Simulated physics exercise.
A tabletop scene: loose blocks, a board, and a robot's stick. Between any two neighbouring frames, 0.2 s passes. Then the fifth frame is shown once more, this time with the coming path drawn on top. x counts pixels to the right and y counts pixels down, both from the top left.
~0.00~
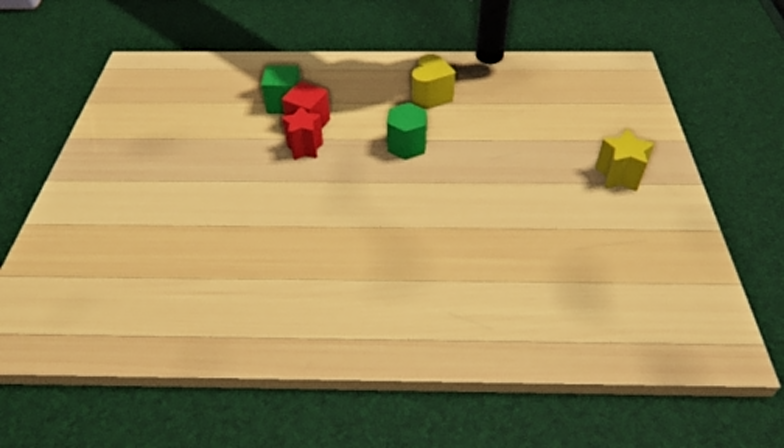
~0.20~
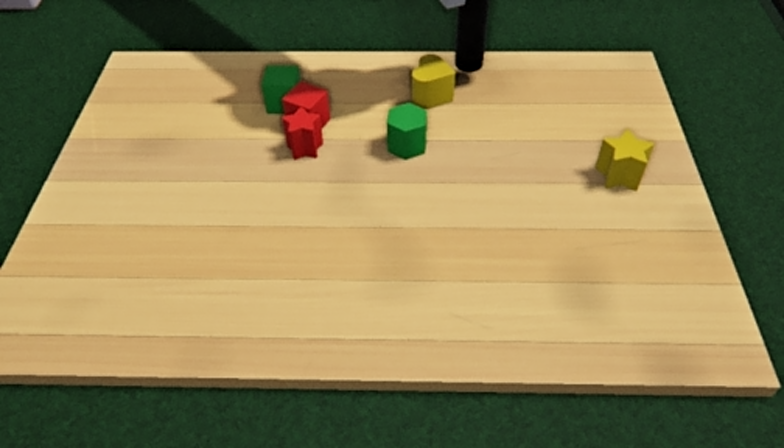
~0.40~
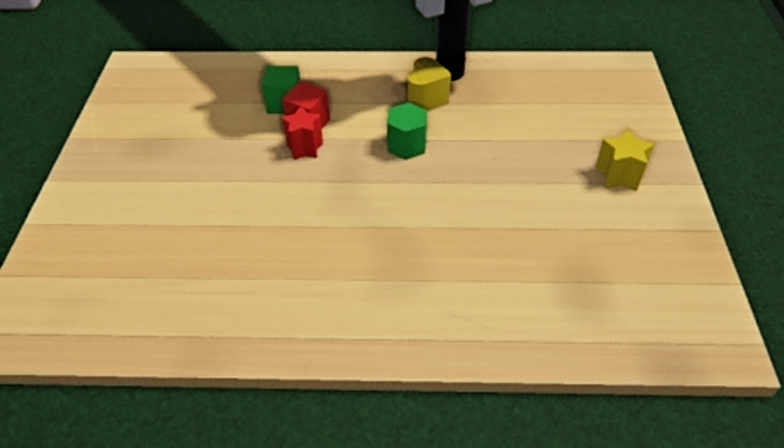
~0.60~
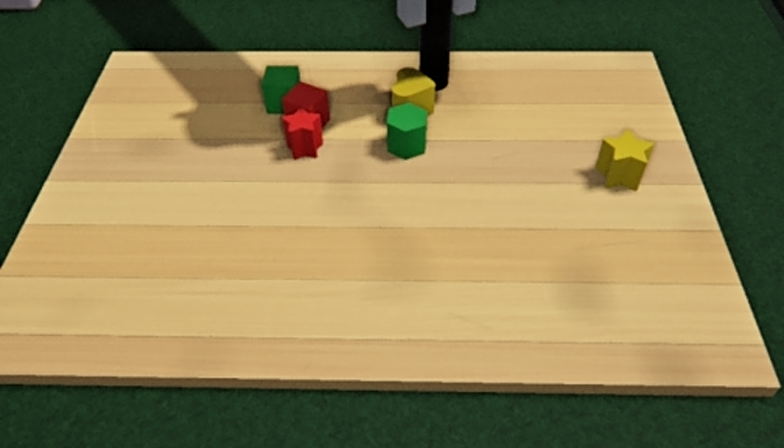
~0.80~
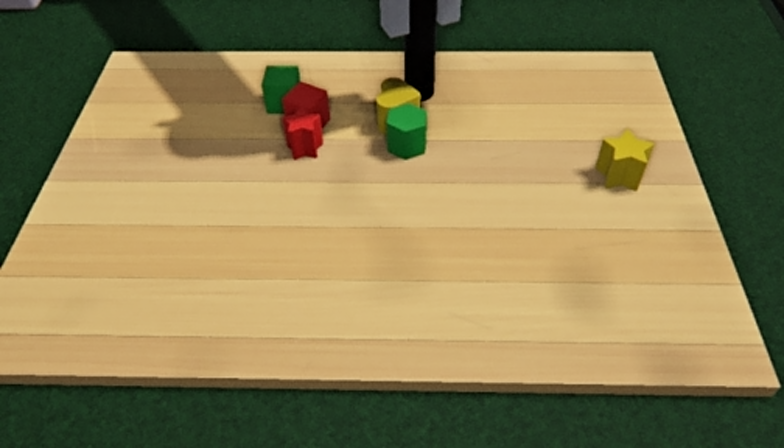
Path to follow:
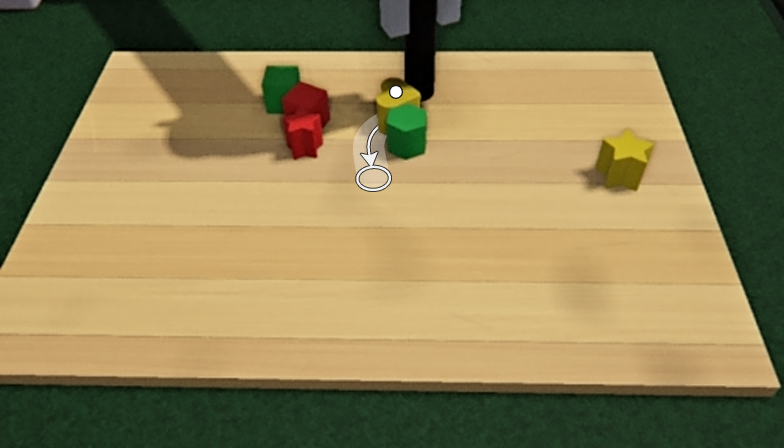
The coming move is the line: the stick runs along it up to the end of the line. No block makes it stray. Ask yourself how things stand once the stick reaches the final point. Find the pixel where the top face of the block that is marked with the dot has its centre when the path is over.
Somewhere near (333, 139).
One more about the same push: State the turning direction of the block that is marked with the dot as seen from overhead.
From above, the turn goes clockwise.
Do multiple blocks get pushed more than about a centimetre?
I expect not.
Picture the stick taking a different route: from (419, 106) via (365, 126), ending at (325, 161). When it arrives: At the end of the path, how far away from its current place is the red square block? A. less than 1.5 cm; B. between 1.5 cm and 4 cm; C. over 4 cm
Answer: A.
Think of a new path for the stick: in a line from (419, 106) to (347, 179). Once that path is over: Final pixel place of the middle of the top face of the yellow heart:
The top centre is at (326, 127).
The line goes from (419, 106) through (385, 122) and (369, 148) to (374, 178); the dot is on the yellow heart.
What follows on the original path. One third of the way, stick (384, 110); yellow heart (361, 110).
Two thirds of the way, stick (368, 136); yellow heart (337, 133), turned 15° clockwise.
At the end, stick (373, 166); yellow heart (333, 139), turned 30° clockwise; green hexagon unmoved.
